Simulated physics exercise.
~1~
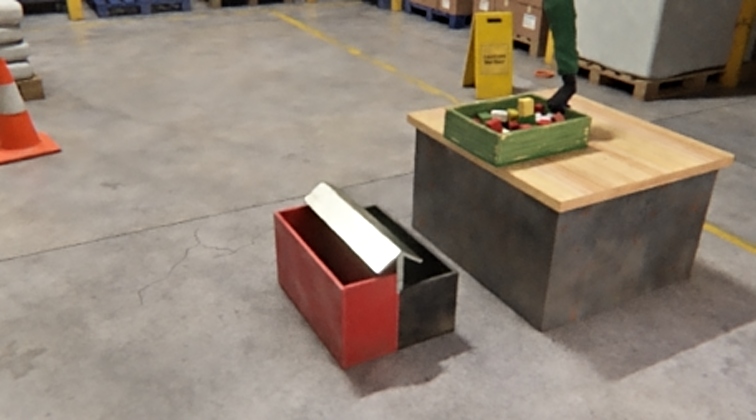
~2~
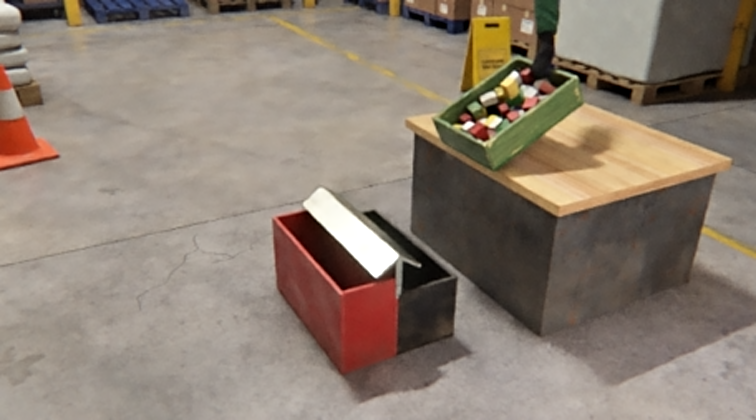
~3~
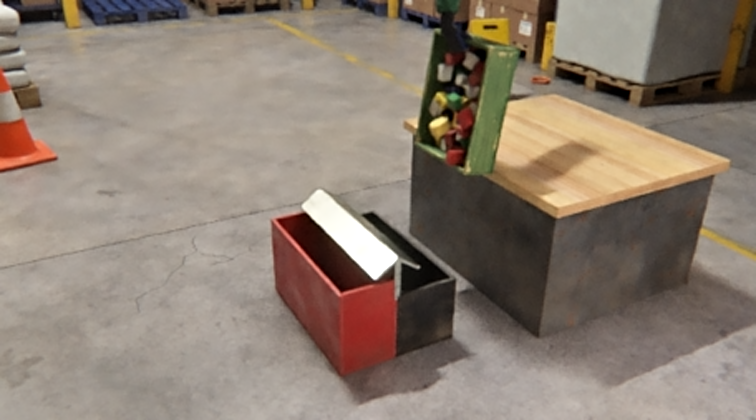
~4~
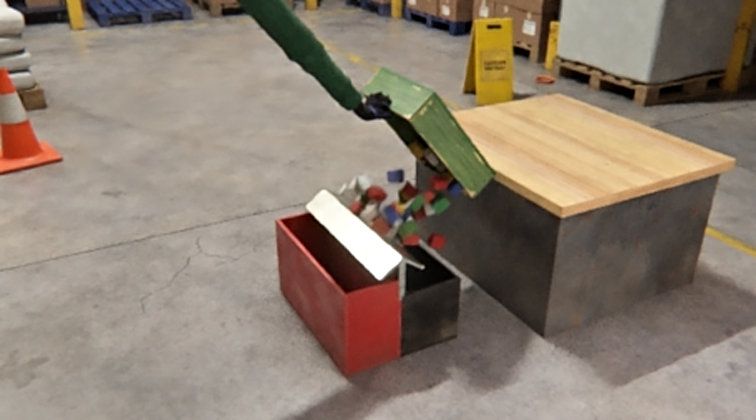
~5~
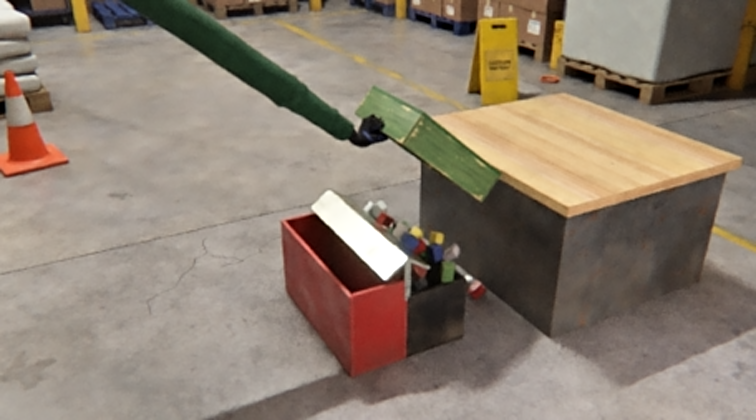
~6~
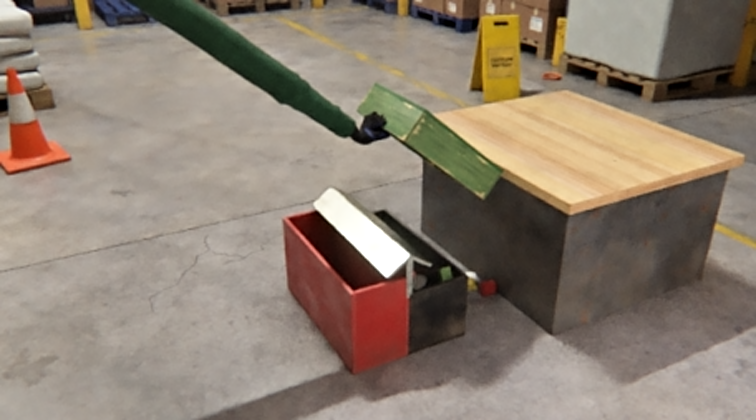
The footage shows a green arm lifting a green tote of colourful toy bricks from a wooden-topped bench and tipping it leftward over a red trough and black tote. Bricks tumble toward the black tote, many dropping in, while at least one rests on the ground beside the bench.
